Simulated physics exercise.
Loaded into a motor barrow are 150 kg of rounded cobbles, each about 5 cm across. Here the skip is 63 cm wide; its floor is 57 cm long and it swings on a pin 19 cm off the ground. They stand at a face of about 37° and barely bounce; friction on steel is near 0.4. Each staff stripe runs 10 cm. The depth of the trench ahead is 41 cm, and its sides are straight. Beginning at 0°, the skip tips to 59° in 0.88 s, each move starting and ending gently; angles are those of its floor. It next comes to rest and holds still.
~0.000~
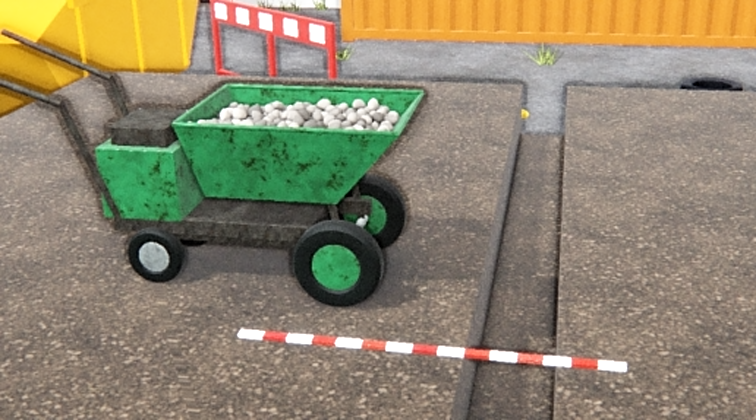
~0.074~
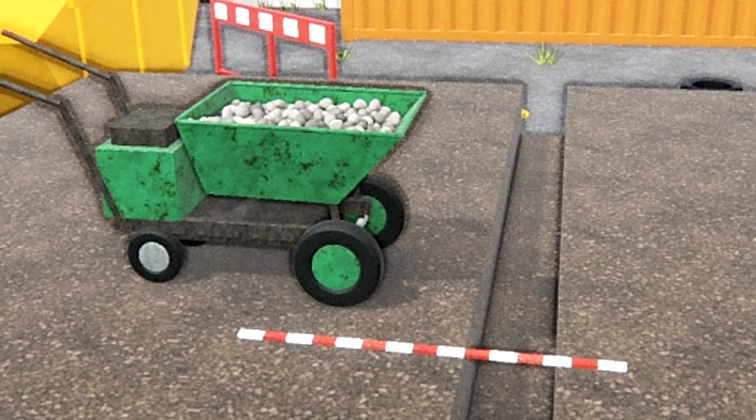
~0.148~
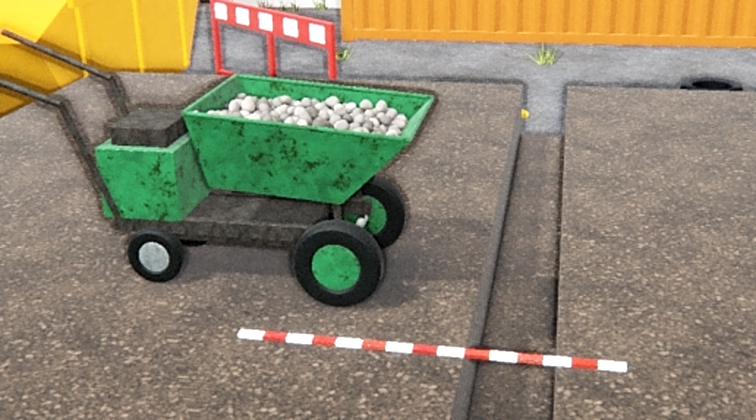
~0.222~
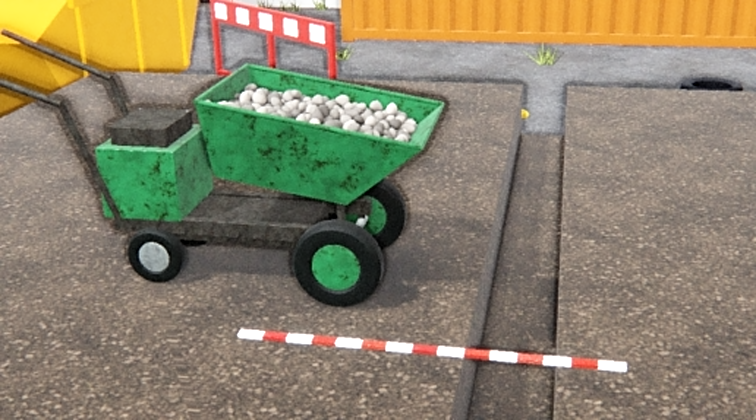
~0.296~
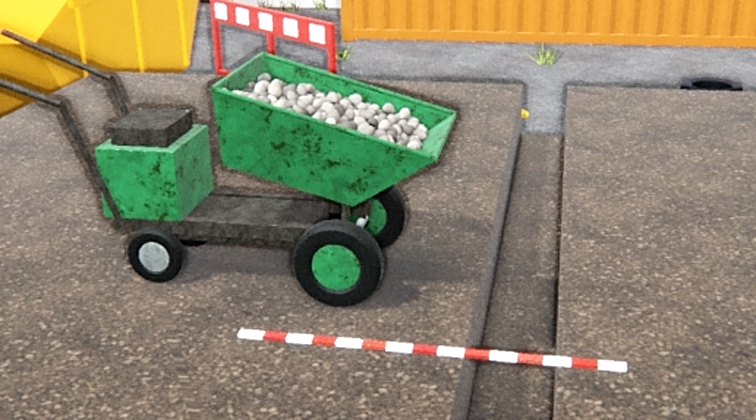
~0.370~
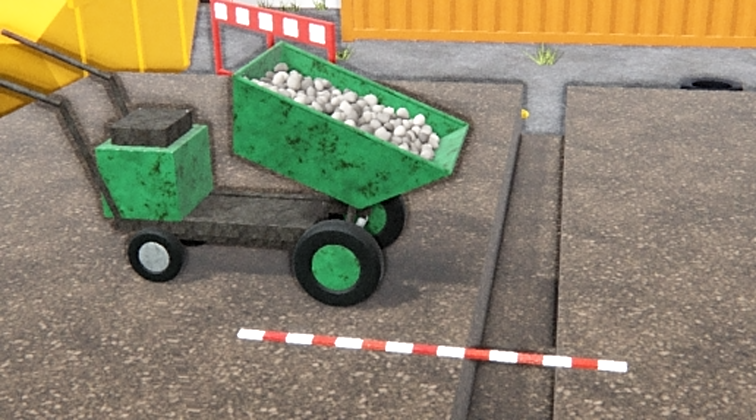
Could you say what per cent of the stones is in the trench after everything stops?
I would put it at 59 per cent.
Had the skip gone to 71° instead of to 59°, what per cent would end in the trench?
About 75 per cent would end up in the trench.
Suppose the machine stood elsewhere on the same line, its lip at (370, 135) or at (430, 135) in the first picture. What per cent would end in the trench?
I'd expect some 70 per cent, then some 40.
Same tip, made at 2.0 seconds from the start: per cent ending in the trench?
I'd put it at some 70 in a hundred.
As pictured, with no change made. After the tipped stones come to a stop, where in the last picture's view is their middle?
About (532, 349).
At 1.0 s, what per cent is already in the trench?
Around 10 per cent of it, at that instant.
After 0.7 s the floor is at 50°; 100 % in the skip; the foremost stones are at (475, 202).
After 1.0 s the floor is at 59°; 88 % in the skip, 12 % in the trench; the foremost stones are at (557, 286).
After 1.3 s the floor is at 59°; 54 % in the skip, 27 % in the trench, 19 % past the trench; the foremost stones are at (671, 302).
After 3.3 s the floor is at 59°; 21 % in the skip, 59 % in the trench, 20 % past the trench; the foremost stones are past the picture's edge.
